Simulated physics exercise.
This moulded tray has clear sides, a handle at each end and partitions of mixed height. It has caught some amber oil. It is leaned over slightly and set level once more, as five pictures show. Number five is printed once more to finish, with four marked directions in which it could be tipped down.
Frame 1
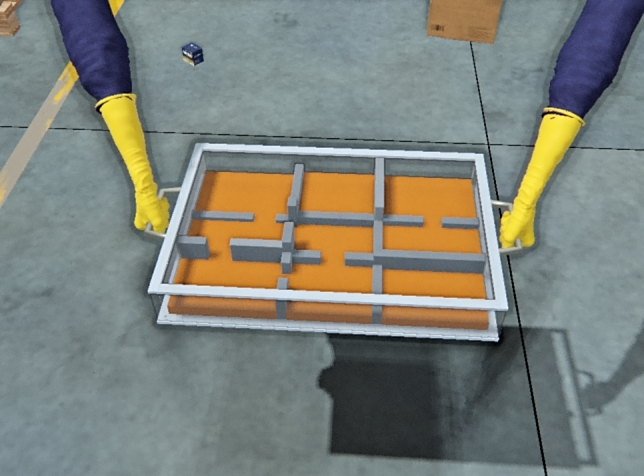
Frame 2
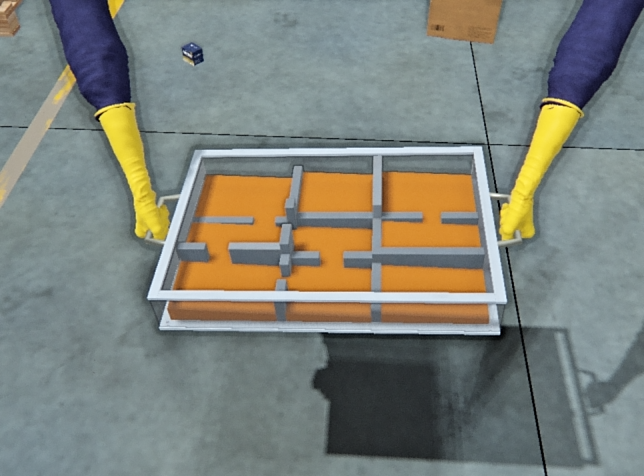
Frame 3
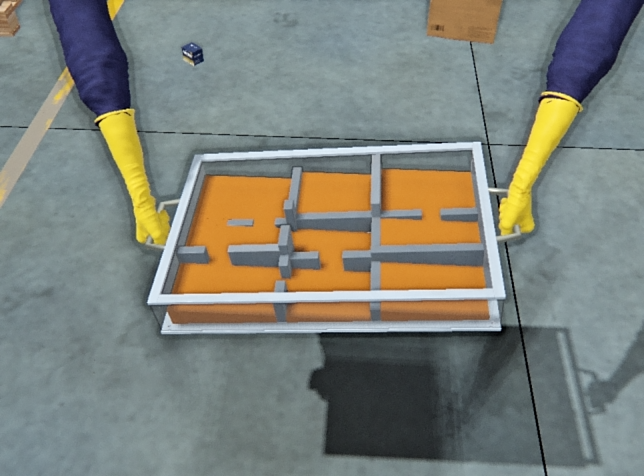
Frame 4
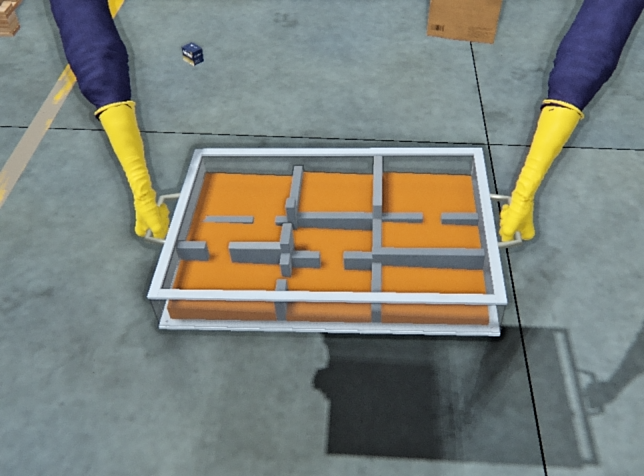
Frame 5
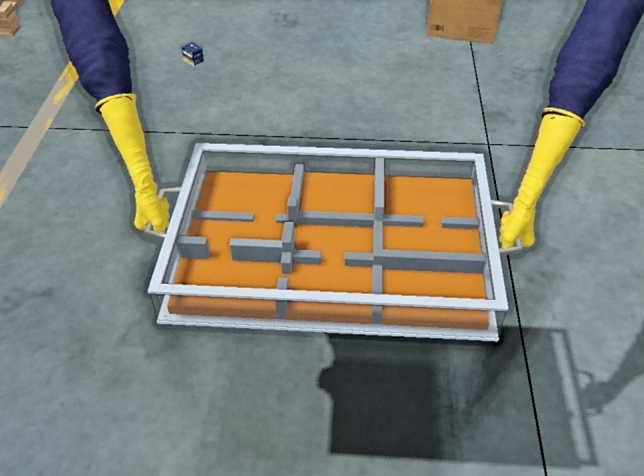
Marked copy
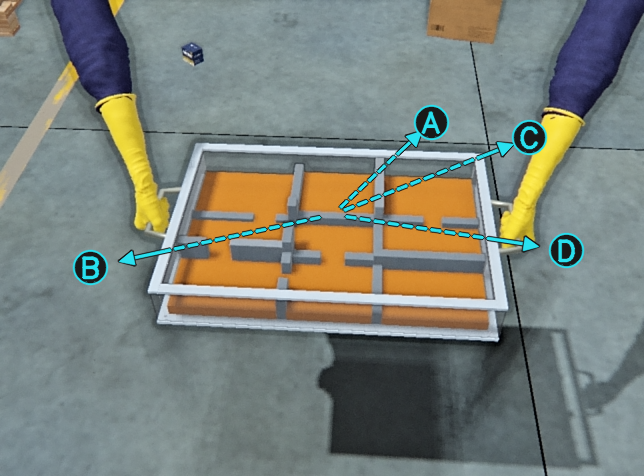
Two yellow-gloved hands tilt a clear tray of orange liquid slightly left, then level it.
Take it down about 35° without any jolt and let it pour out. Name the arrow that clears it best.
Choose B.
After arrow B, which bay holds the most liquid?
It is the front left one.
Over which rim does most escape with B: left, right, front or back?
Over the left one.
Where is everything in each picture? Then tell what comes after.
The tray is level; deepest in the back middle bay, at (338, 196), shallowest in the front right.
Tipped about 4° down to the left; no wall is crossed.
Tipped about 6° down to the left; no wall is crossed.
Tipped about 3° down to the left; no wall is crossed.
The tray is level; deepest in the back middle bay, at (338, 196), shallowest in the front right.
On the marked copy, A ends at (417, 135); B ends at (124, 259); C ends at (508, 146); D ends at (533, 245).
Choosing A, about 31 % stays in the tray, the largest part in the back right bay.
Choosing B, about 23 % stays in the tray, the largest part in the front left bay.
Choosing C, about 30 % stays in the tray, the largest part in the back right bay.
Choosing D, about 34 % stays in the tray, the largest part in the front right bay.
